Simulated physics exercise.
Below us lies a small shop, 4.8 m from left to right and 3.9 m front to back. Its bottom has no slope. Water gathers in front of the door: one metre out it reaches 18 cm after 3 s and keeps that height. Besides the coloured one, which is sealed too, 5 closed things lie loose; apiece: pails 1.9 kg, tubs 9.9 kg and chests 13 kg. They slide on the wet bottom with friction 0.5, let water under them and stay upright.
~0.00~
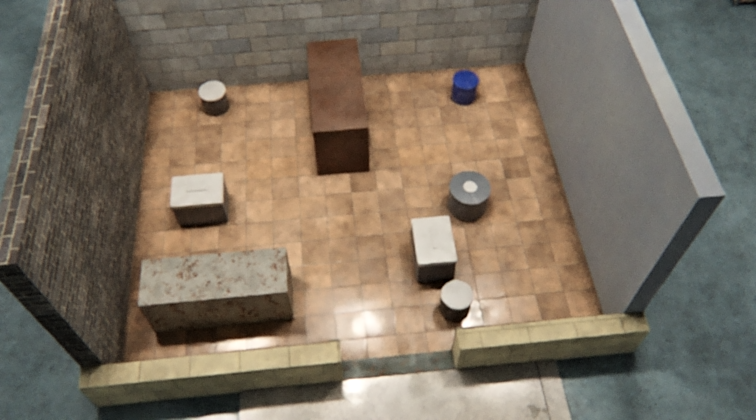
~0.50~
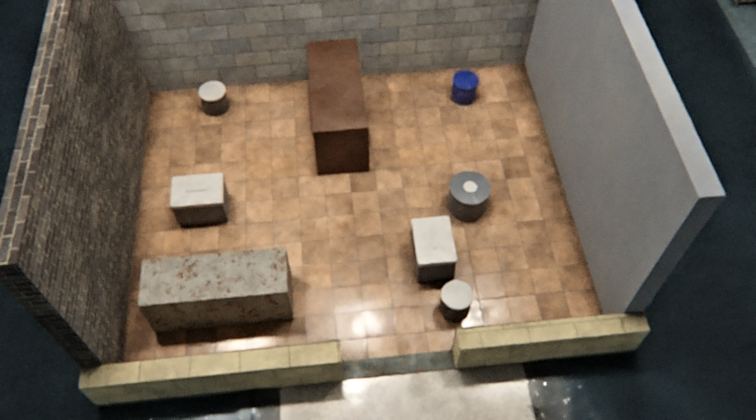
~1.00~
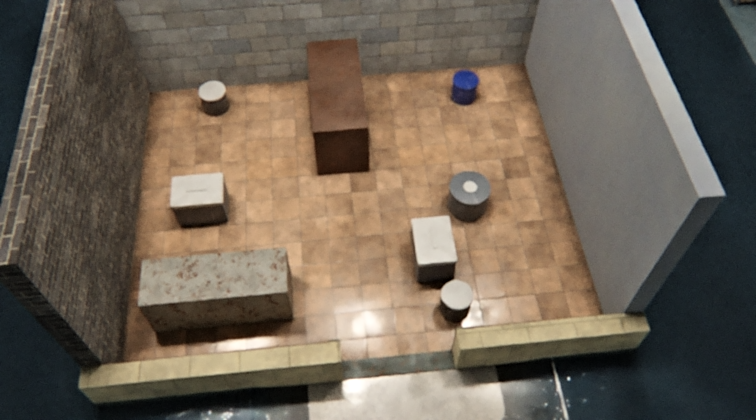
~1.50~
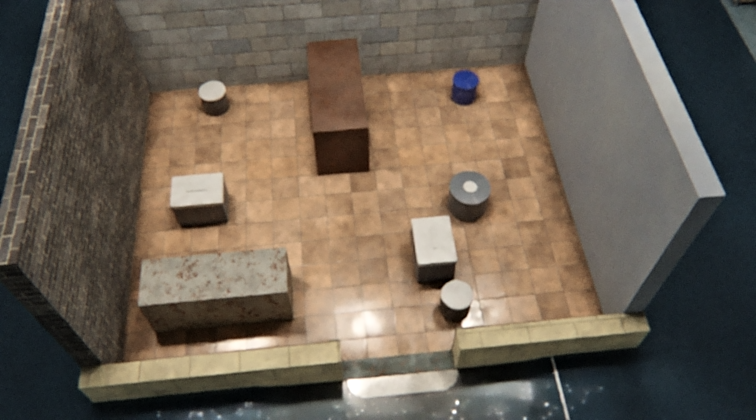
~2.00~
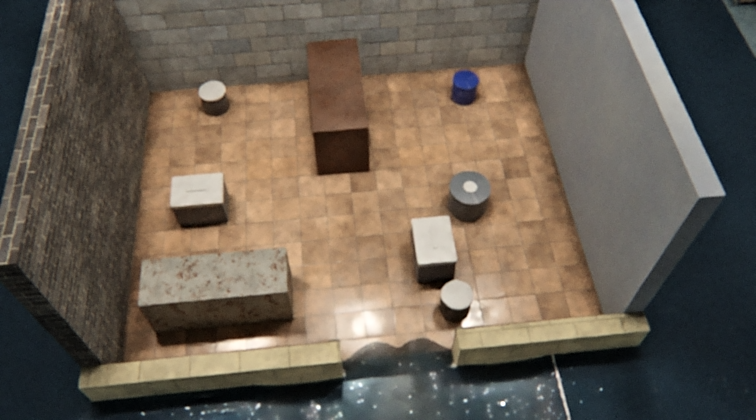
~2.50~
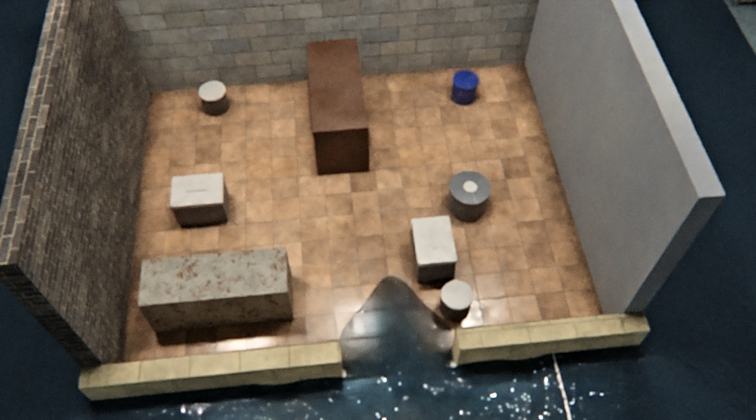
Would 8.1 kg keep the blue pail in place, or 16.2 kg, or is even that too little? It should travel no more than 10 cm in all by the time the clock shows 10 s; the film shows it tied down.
Verdict: The lower weight is enough.
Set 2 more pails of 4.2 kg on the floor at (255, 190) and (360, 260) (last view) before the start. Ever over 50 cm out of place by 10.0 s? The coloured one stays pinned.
In that order: Past it, more.
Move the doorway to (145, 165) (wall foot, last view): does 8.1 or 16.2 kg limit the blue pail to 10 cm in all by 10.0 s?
Then the smaller load will do.
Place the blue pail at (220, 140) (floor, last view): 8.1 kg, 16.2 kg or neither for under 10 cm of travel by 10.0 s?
Either load holds.
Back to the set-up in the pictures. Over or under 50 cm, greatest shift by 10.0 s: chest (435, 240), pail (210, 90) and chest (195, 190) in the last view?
In that order: Past it, more, less.
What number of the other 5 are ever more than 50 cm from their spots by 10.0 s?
2 of them.
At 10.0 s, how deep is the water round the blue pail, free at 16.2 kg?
Roughly 8 cm.
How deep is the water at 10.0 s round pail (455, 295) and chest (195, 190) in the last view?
About 3 and 4 cm.
After 3.5 s the blue pail would be 0 cm from its start with 8.1 kg and 0 cm from its start with 16.2 kg; 0 cm of water round it then.
After 4.5 s the blue pail would be 0 cm from its start with 8.1 kg and 0 cm from its start with 16.2 kg; 0 cm of water round it then.
After 7.0 s the blue pail would be 0 cm from its start with 8.1 kg and 0 cm from its start with 16.2 kg; 3 cm of water round it then.
After 10.0 s the blue pail would be 0 cm from its start with 8.1 kg and 0 cm from its start with 16.2 kg; 8 cm of water round it then.
